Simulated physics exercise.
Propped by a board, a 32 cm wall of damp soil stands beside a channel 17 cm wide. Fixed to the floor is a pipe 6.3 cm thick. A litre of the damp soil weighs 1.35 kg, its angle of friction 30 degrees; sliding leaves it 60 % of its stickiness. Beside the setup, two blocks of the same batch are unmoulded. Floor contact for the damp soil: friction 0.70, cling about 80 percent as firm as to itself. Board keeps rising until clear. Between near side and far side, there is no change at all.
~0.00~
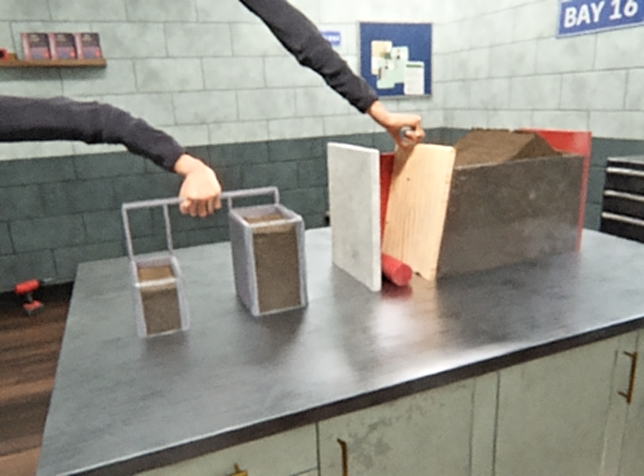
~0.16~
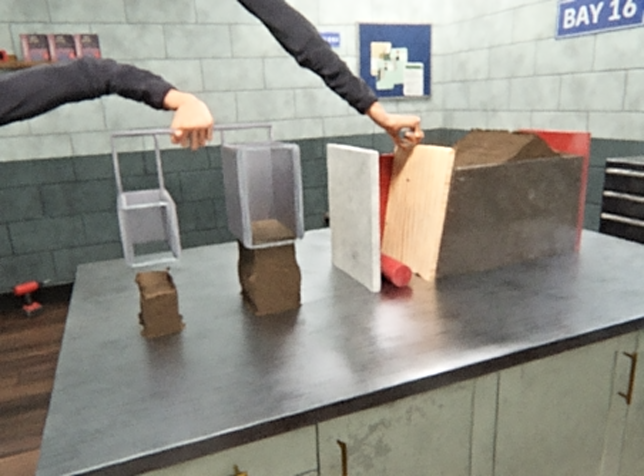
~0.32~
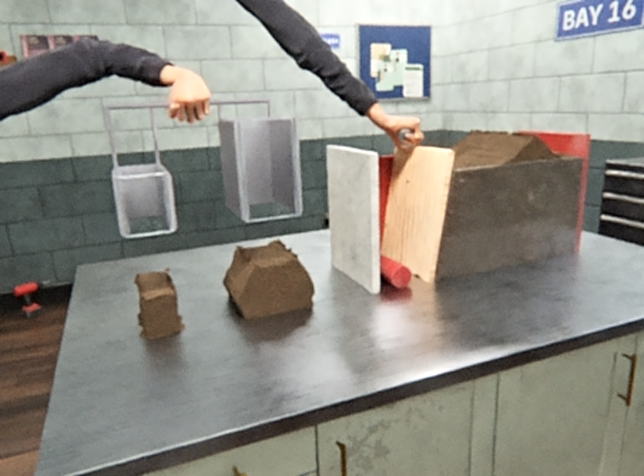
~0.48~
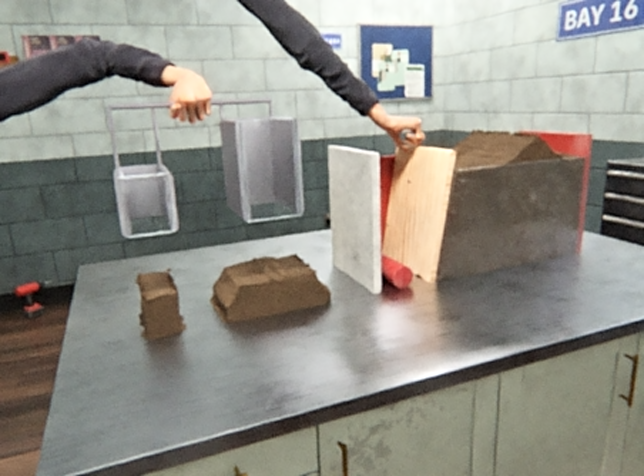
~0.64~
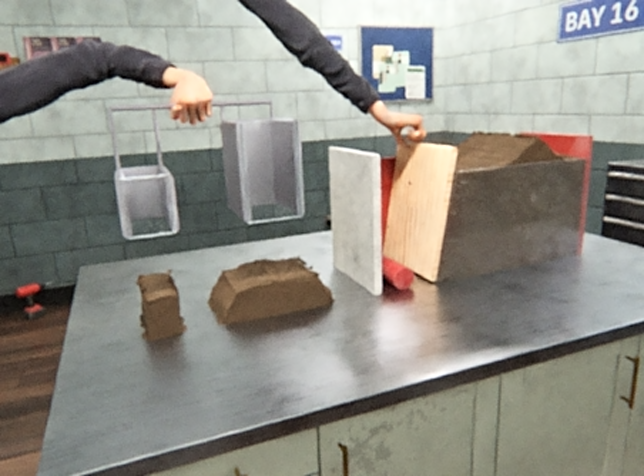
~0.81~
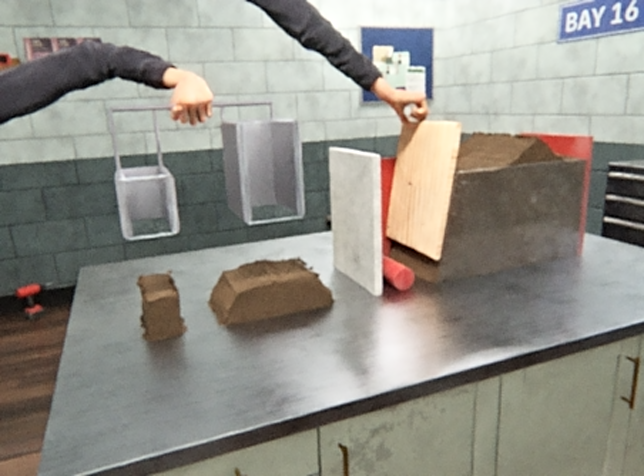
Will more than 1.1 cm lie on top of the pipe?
The pipe ends up concealed.
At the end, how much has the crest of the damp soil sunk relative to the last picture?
About 2.0 cm.
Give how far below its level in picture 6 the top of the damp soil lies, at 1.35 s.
By my estimate, near 0.5 cm.
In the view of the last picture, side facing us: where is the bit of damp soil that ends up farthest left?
Position: Approx. (405, 264).
After 1.06 s, the face still stands and nothing lies on the pipe.
After 1.35 s, the fallen stuff reaches 17 % of the way across and nothing lies on the pipe.
After 1.65 s, the fallen stuff reaches 57 % of the way across and 1.8 cm lies on the pipe.
After 1.94 s, the fallen stuff reaches 58 % of the way across and 2.3 cm lies on the pipe.
After 1.99 s, at the end, the fallen stuff reaches 58 % of the way across and 2.3 cm lies on the pipe.
